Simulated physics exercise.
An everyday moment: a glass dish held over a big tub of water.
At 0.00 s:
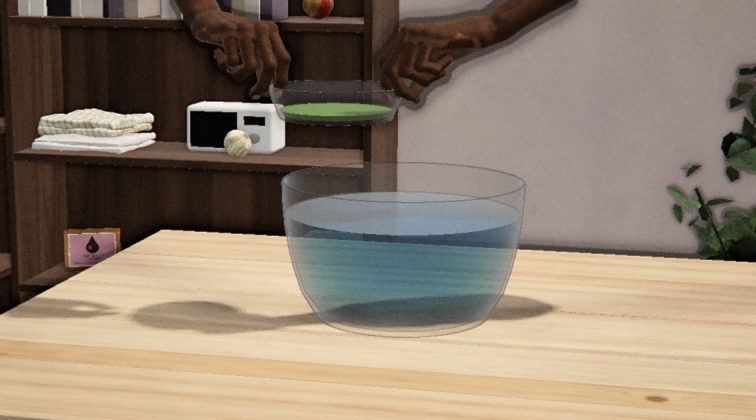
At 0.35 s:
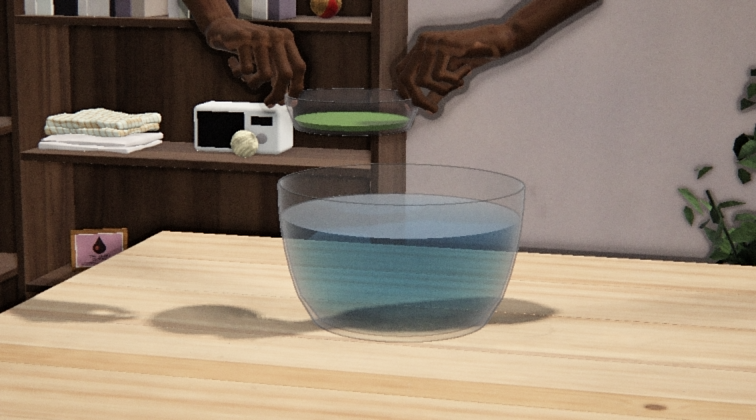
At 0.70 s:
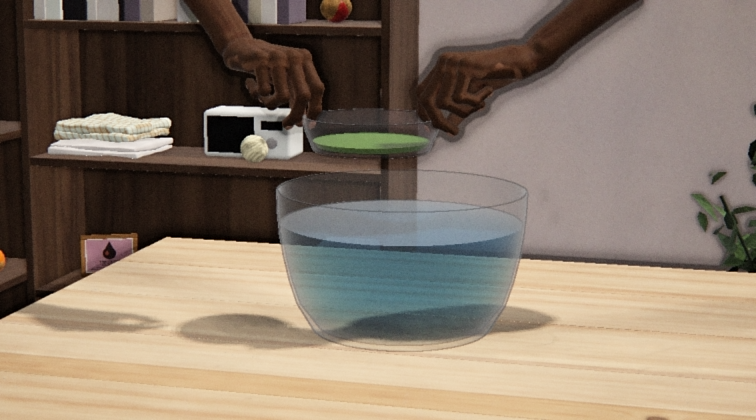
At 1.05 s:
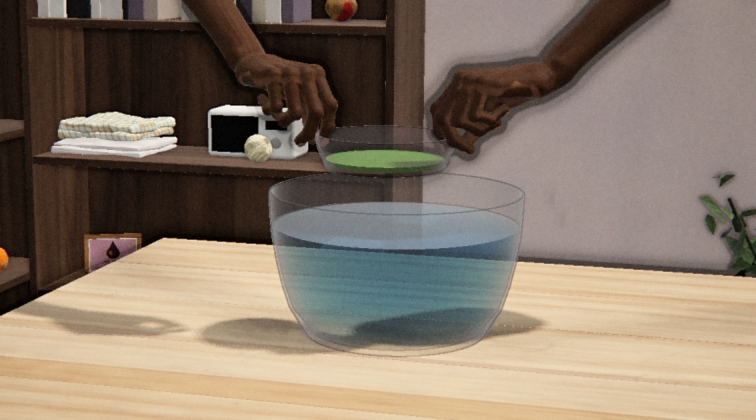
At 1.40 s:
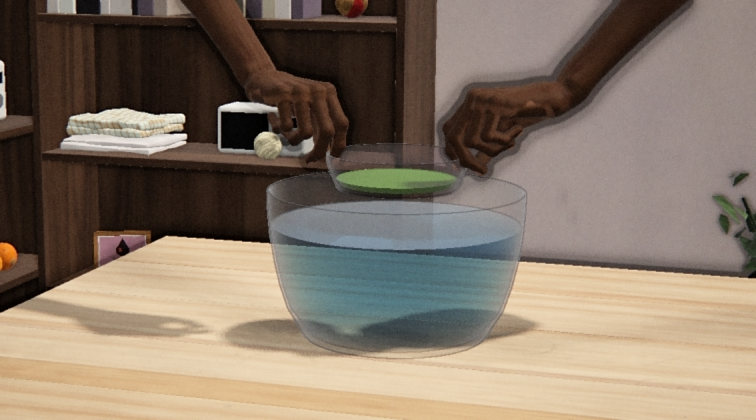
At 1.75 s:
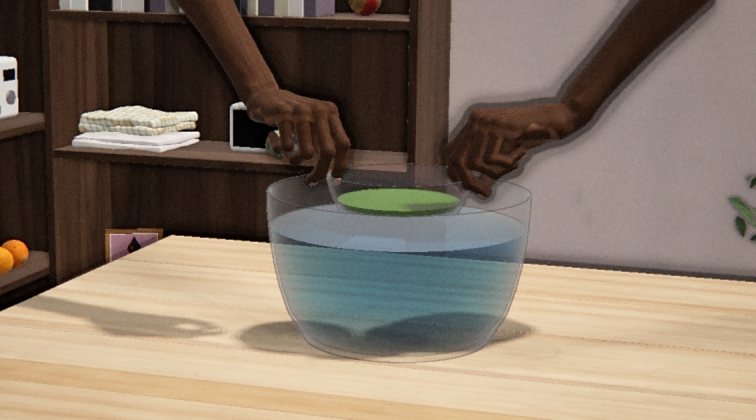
At a wooden table in front of some shelves, two hands held a clear dish with a thin green layer in it and lowered it slowly toward a big glass tub of blue water.
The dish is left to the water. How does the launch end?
Once free, it floats.
After 2.2 s, the dish dips into the water.
After 2.8 s, it bobs and steadies.
After 5.0 s, the dish floats with about half of its side showing.
